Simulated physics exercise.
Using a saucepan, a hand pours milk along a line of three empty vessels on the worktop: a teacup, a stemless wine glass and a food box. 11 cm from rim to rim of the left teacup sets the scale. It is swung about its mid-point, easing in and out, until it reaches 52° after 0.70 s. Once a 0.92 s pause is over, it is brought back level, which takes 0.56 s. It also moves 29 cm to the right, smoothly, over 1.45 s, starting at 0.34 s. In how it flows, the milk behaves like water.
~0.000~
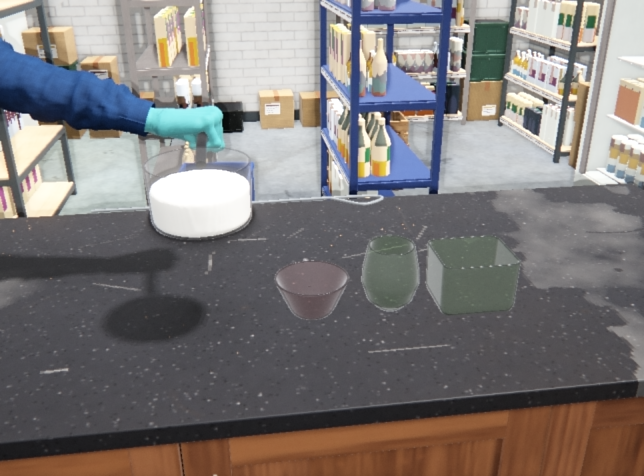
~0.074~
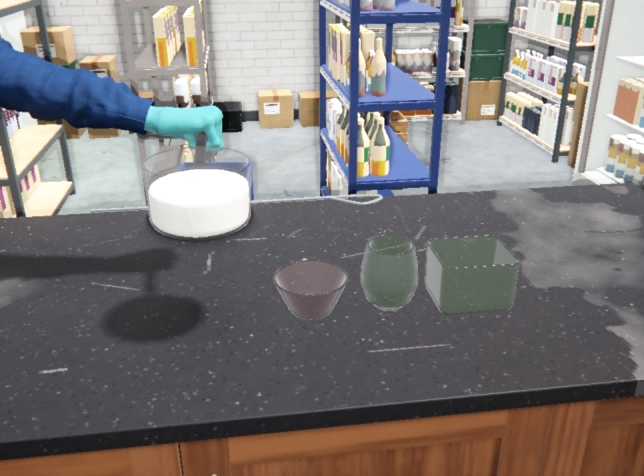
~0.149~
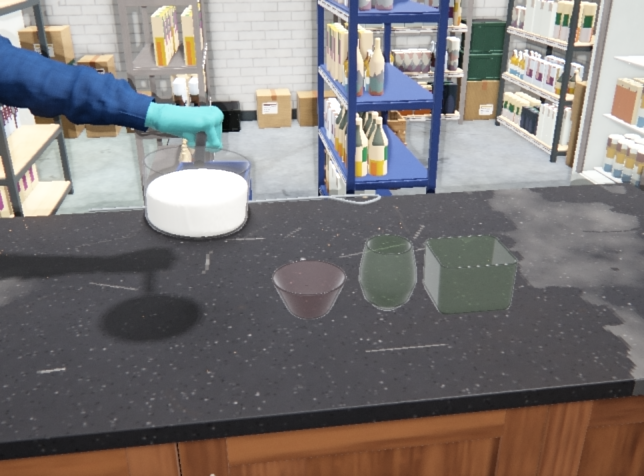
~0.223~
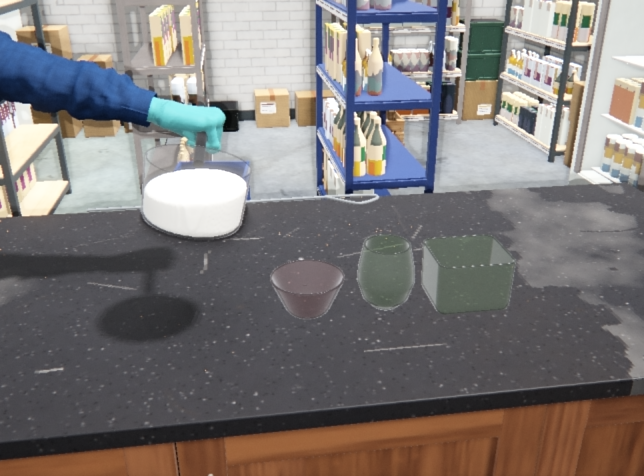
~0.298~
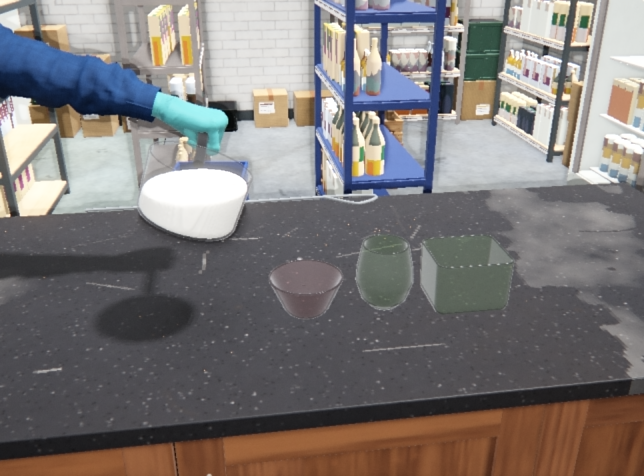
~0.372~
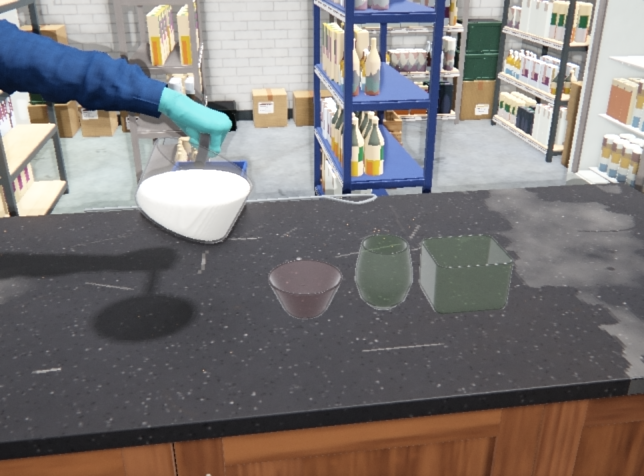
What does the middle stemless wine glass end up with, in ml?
Around 90 ml.
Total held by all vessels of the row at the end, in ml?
Roughly 250 ml.
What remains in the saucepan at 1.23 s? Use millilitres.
Remaining volume: Approx. 440 ml.
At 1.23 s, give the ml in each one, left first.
Left to right: Roughly 50 ml, 90 ml, 0 ml.
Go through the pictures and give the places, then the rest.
In the first picture, tilt 0°; pouring edge (250, 161); surface from (159, 186) to (242, 182); the left teacup's rim runs from (275, 281) to (348, 276); the middle stemless wine glass's rim runs from (370, 248) to (413, 245); the right food box's rim runs from (436, 255) to (509, 250).
In the second picture, tilt 1°; pouring edge (250, 162); surface from (158, 185) to (241, 181).
In the third picture, tilt 6°; pouring edge (250, 165); surface from (157, 185) to (240, 182).
In the fourth picture, tilt 12°; pouring edge (251, 171); surface from (150, 186) to (239, 182).
In the fifth picture, tilt 20°; pouring edge (252, 178); surface from (149, 186) to (241, 182).
In the sixth picture, tilt 29°; pouring edge (252, 186); surface from (142, 185) to (245, 184).
After 0.86 s the tilt is 52° and from the left they hold 60 ml, 0 ml, 0 ml, the saucepan 575 ml, and 10 ml is on the worktop.
After 1.23 s the tilt is 52° and from the left they hold 50 ml, 90 ml, 0 ml, the saucepan 445 ml, and 175 ml is on the worktop.
After 1.60 s the tilt is 52° and from the left they hold 50 ml, 95 ml, 60 ml, the saucepan 365 ml, and 210 ml is on the worktop.
After 2.01 s the tilt is 11° and from the left they hold 50 ml, 95 ml, 105 ml, the saucepan 345 ml, and 215 ml is on the worktop.
In the end from the left they hold 50 ml, 95 ml, 105 ml, the saucepan 345 ml, and 215 ml is on the worktop.
